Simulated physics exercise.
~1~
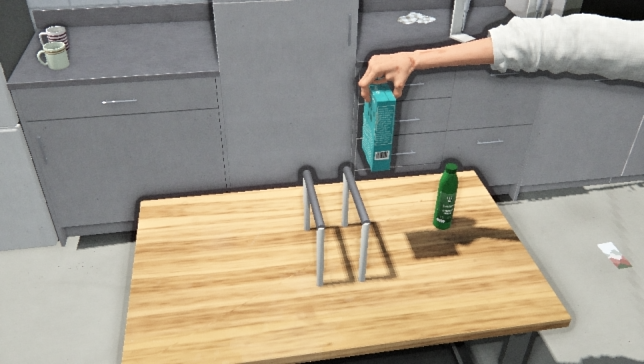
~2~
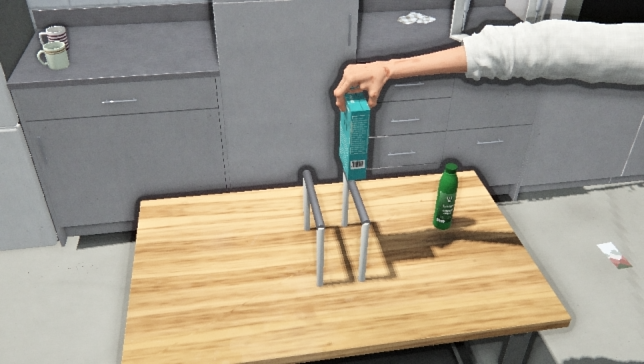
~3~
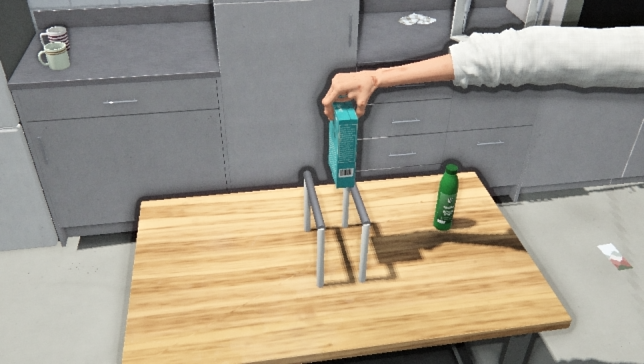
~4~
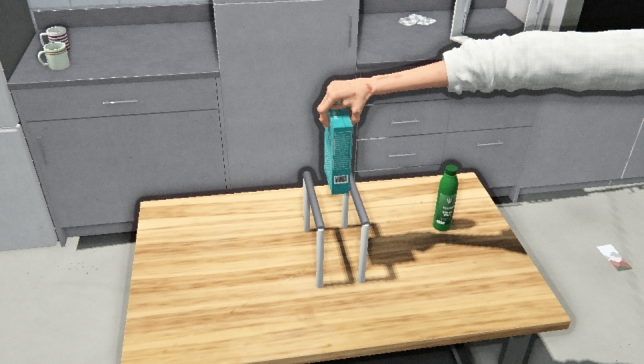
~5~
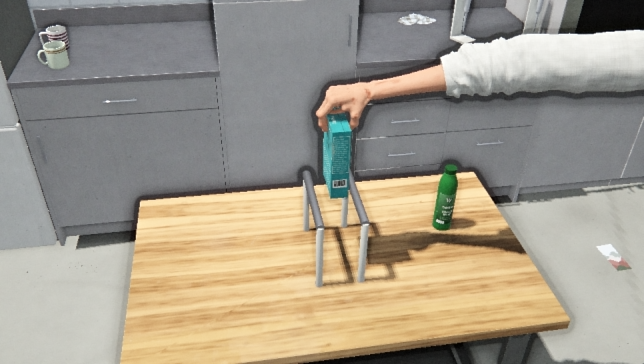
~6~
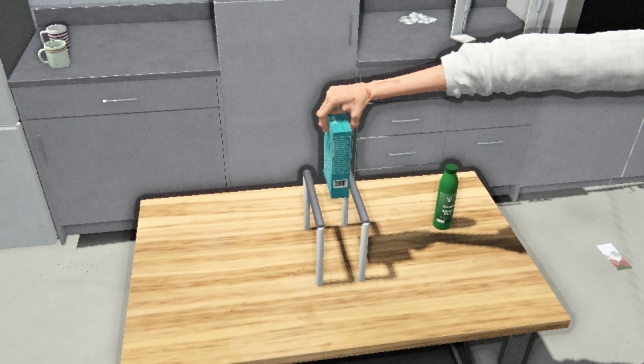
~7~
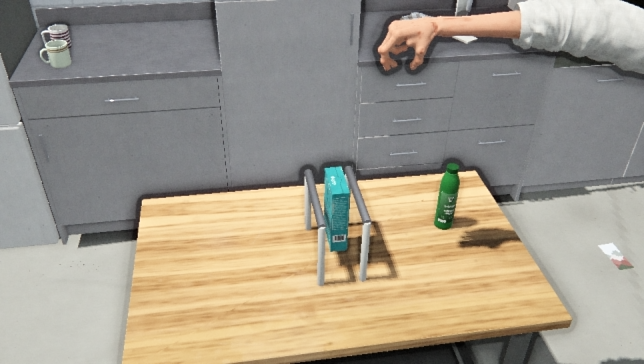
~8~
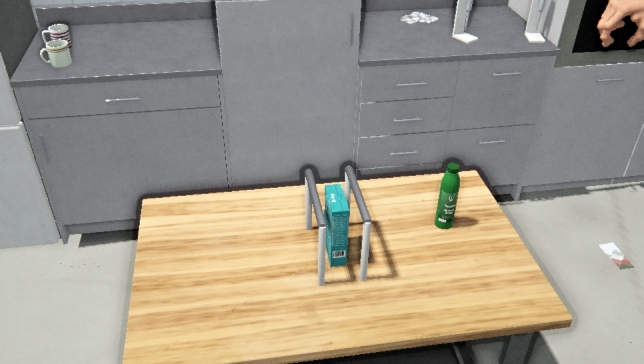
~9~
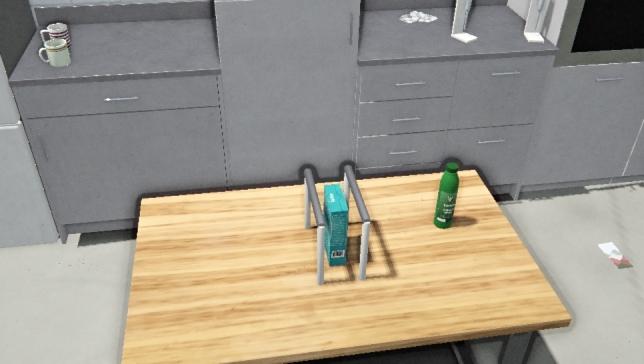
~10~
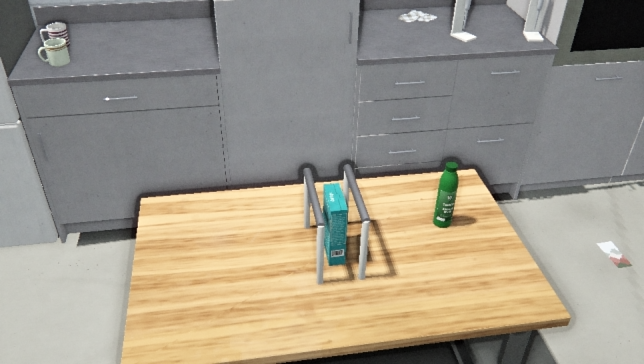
At first, a hand holds a turquoise packet upright above a wooden table, where a metal stand with two parallel rails and a gap between them stands beside a green bottle. The hand carries the packet left and lowers it a little until it hovers over the gap, where it pauses. Then the hand lets go and draws back to the right as the packet drops between the rails. The packet sinks slightly further while the hand leaves view. It ends upright between the legs of the stand, not caught by the rails, and the bottle stays in its place.
